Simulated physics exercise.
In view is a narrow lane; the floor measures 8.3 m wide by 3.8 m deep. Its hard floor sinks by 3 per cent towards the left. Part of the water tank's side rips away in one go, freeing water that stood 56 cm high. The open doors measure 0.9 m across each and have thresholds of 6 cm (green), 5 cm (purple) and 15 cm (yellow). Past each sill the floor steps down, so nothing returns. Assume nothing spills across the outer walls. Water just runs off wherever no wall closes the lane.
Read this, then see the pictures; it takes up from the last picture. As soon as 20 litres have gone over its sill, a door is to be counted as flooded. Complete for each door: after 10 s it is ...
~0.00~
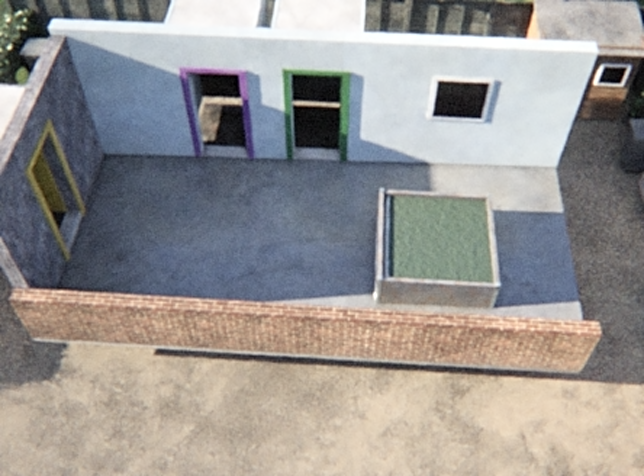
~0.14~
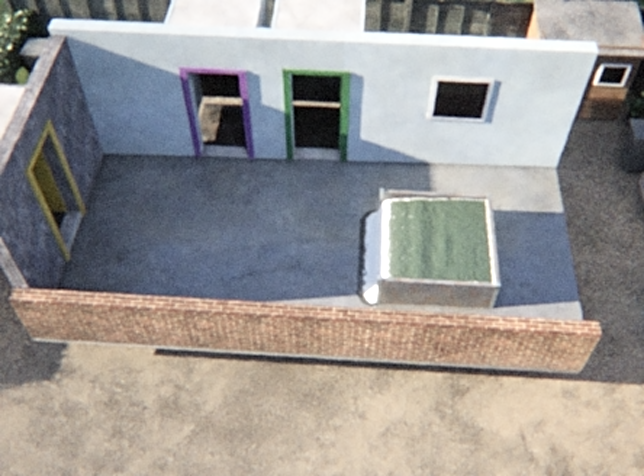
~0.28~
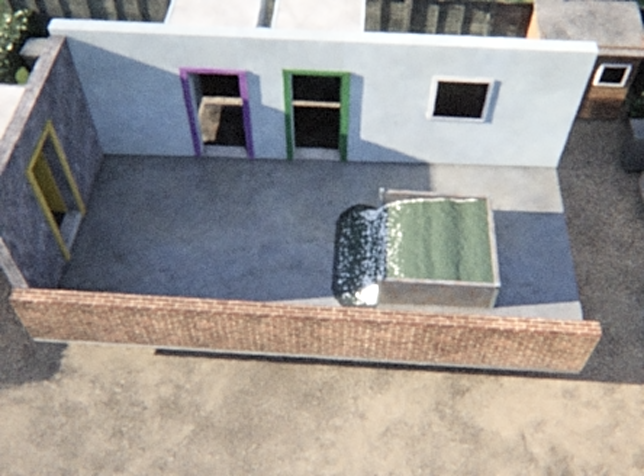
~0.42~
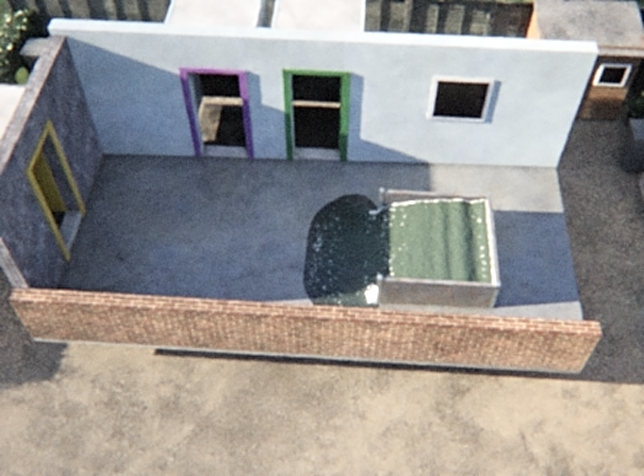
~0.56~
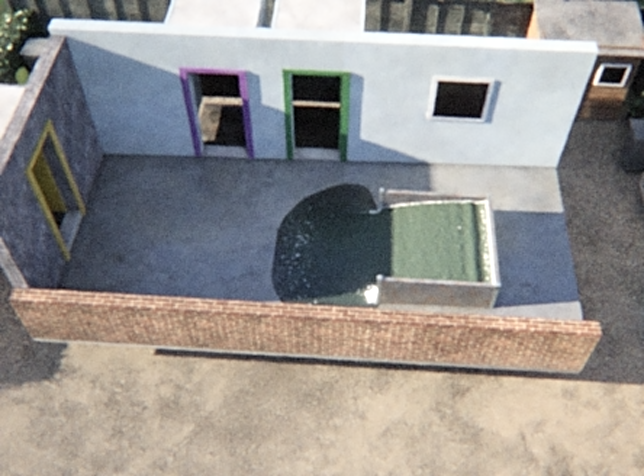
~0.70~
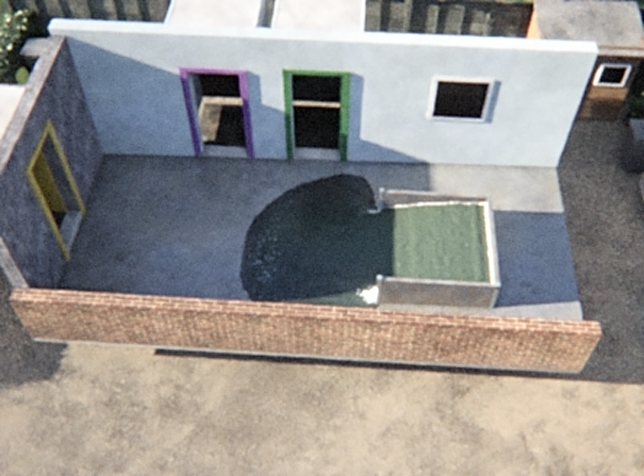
After that time the green door is not flooded. After that time the purple door is flooded. After that time the yellow door is flooded.
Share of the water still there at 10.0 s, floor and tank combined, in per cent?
Some 90 out of every hundred parts.
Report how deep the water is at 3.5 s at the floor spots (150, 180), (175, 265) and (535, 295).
First 6 cm, then 3 cm, then 0 cm.
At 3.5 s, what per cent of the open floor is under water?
65 %.
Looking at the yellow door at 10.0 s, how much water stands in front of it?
The depth there is near 13.5 cm.
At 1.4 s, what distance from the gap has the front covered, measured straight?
Roughly 4.6 m.
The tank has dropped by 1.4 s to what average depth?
It averages close to 25 centimetres.
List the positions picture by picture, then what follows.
In the first picture, still water, 56 cm deep, in the water tank at (436, 239).
In the second picture, water pours out at (381, 250) and has run 1.0 m, to (377, 213); deepest outside 14 cm, 56 cm at the water tank's back.
In the third picture, the front is at (356, 309), 1.1 m from the gap at (381, 251); 1.2 m2 of floor is under water; 56 cm left at the back of the water tank.
In the fourth picture, the front is at (337, 204), 1.4 m from the gap at (381, 251); 2.4 m2 of floor is under water; 52 cm left at the back of the water tank.
In the fifth picture, the front is at (289, 220), 1.8 m from the gap at (381, 251); 4.0 m2 of floor is under water; 47 cm left at the back of the water tank.
In the sixth picture, water pours out at (381, 252) and has run 2.3 m, to (253, 230); deepest outside 25 cm, 47 cm at the water tank's back.
After 1.4 s water covers 50 % of the floor and is deepest (22 cm) near (372, 267); green door 3 cm at the sill, 0 L in, purple door not reached, yellow door not reached.
After 2.2 s water covers 65 % of the floor and is deepest (36 cm) near (47, 318); green door 4 cm at the sill, 0 L in, purple door 9 cm at the sill, 1 L in, yellow door 23 cm at the sill, 2 L in.
After 3.5 s water covers 65 % of the floor and is deepest (29 cm) near (47, 318); green door 3 cm at the sill, 0 L in, purple door 6 cm at the sill, 10 L in, yellow door 24 cm at the sill, 42 L in.
After 6.0 s water covers 60 % of the floor and is deepest (18 cm) near (101, 165); green door 1 cm at the sill, 0 L in, purple door 12 cm at the sill, 39 L in, yellow door 16 cm at the sill, 84 L in.
After 10.0 s water covers 75 % of the floor and is deepest (16 cm) near (94, 186); green door 4 cm at the sill, 0 L in, purple door 8 cm at the sill, 82 L in, yellow door 14 cm at the sill, 86 L in.
